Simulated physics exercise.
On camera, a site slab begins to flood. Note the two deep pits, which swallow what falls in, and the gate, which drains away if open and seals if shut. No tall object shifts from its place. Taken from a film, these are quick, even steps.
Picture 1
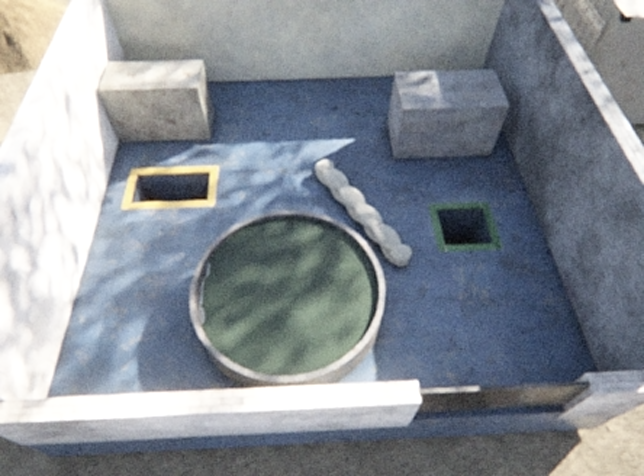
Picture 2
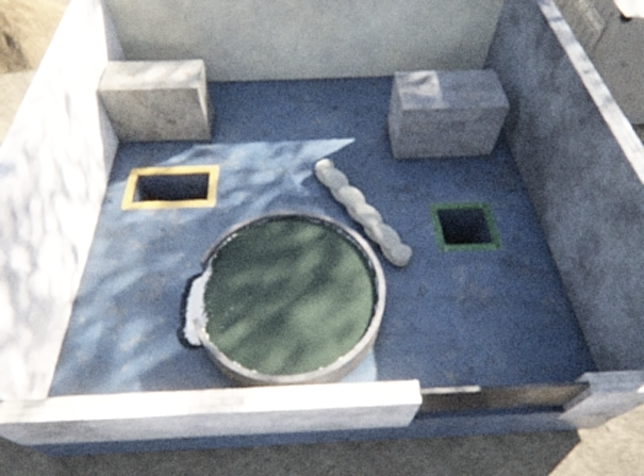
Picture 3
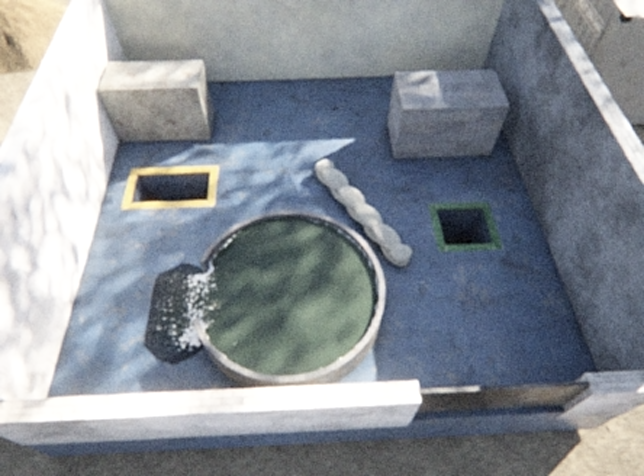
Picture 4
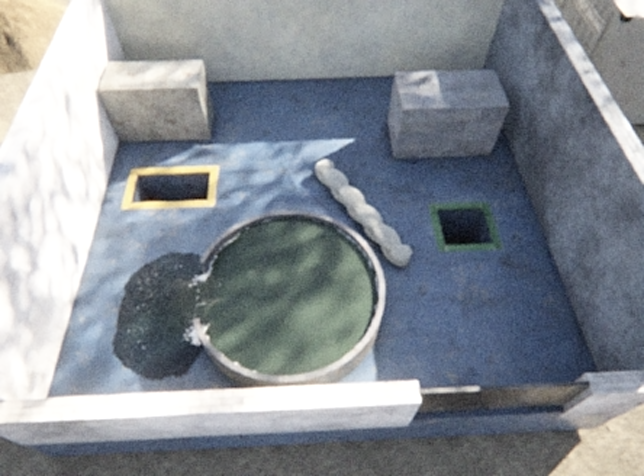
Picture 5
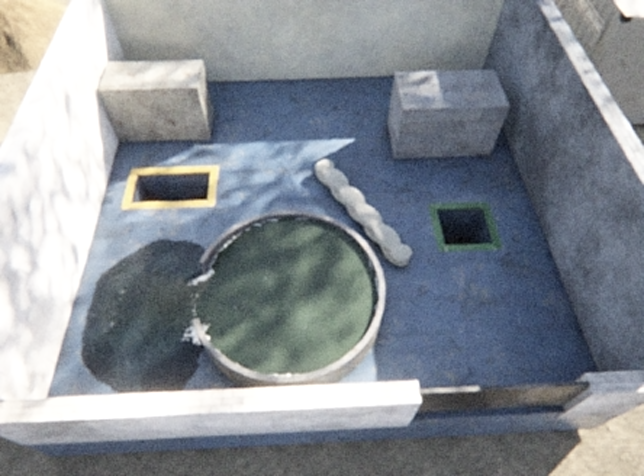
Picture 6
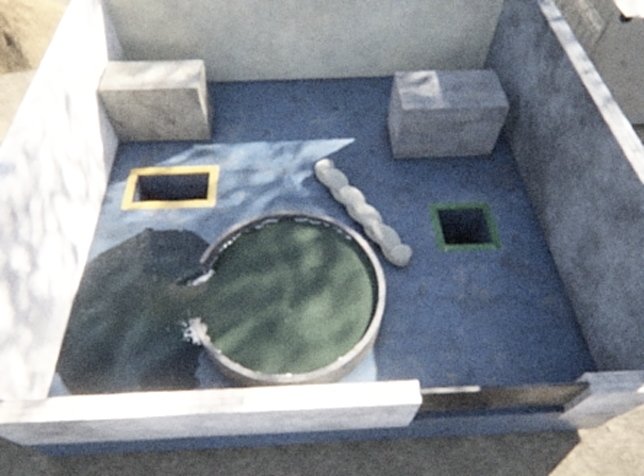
Walled blue slab with two pits, a round pool breaching on its left side and dark water spreading toward the left wall.
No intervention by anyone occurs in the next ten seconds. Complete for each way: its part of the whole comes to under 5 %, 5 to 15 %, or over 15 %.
The gate's part comes to under 5 %; the green pit's part comes to under 5 %; the yellow pit's part comes to over 15 %.
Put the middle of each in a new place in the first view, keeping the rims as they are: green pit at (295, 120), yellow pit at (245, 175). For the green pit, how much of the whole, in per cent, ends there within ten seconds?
Result - green pit: 6 %.
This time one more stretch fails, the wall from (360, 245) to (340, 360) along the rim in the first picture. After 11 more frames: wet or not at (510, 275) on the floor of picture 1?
Lab note: Point recorded as inundated.
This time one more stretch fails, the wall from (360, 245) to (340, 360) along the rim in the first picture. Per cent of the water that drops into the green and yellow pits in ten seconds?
The green pit gets 30 per cent and the yellow pit 0 per cent.
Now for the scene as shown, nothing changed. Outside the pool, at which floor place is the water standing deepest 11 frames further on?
Deepest point: Roughly (58, 361).
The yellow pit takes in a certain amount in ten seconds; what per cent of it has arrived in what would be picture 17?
My estimate: Close to 5 per cent.
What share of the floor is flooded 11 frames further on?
Some 15 per cent.
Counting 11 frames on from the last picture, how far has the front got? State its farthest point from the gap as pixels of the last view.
I'd put it around (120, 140).
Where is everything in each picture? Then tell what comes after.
Still water in the round pool at (288, 289), in the first picture.
The front is at (189, 342), out from the gap at (201, 303), in the second picture.
The front is at (152, 344), out from the gap at (202, 304), in the third picture.
The front is at (122, 341), out from the gap at (202, 305), in the fourth picture.
Water pours out at (202, 304) and has run to (104, 284), in the fifth picture.
The front is at (59, 357), out from the gap at (202, 304), in the sixth picture.
A moment on, water covers 15 % of the floor; the gate 0 %, the green pit 0 %, the yellow pit 0 %.
Next, water covers 15 % of the floor; the gate 0 %, the green pit 0 %, the yellow pit 1 %.
Then, water covers 20 % of the floor; the gate 0 %, the green pit 0 %, the yellow pit 5 %.
Later, water covers 35 % of the floor; the gate 0 %, the green pit 0 %, the yellow pit 16 %.
In the end, water covers 50 % of the floor; the gate 0 %, the green pit 0 %, the yellow pit 32 %.
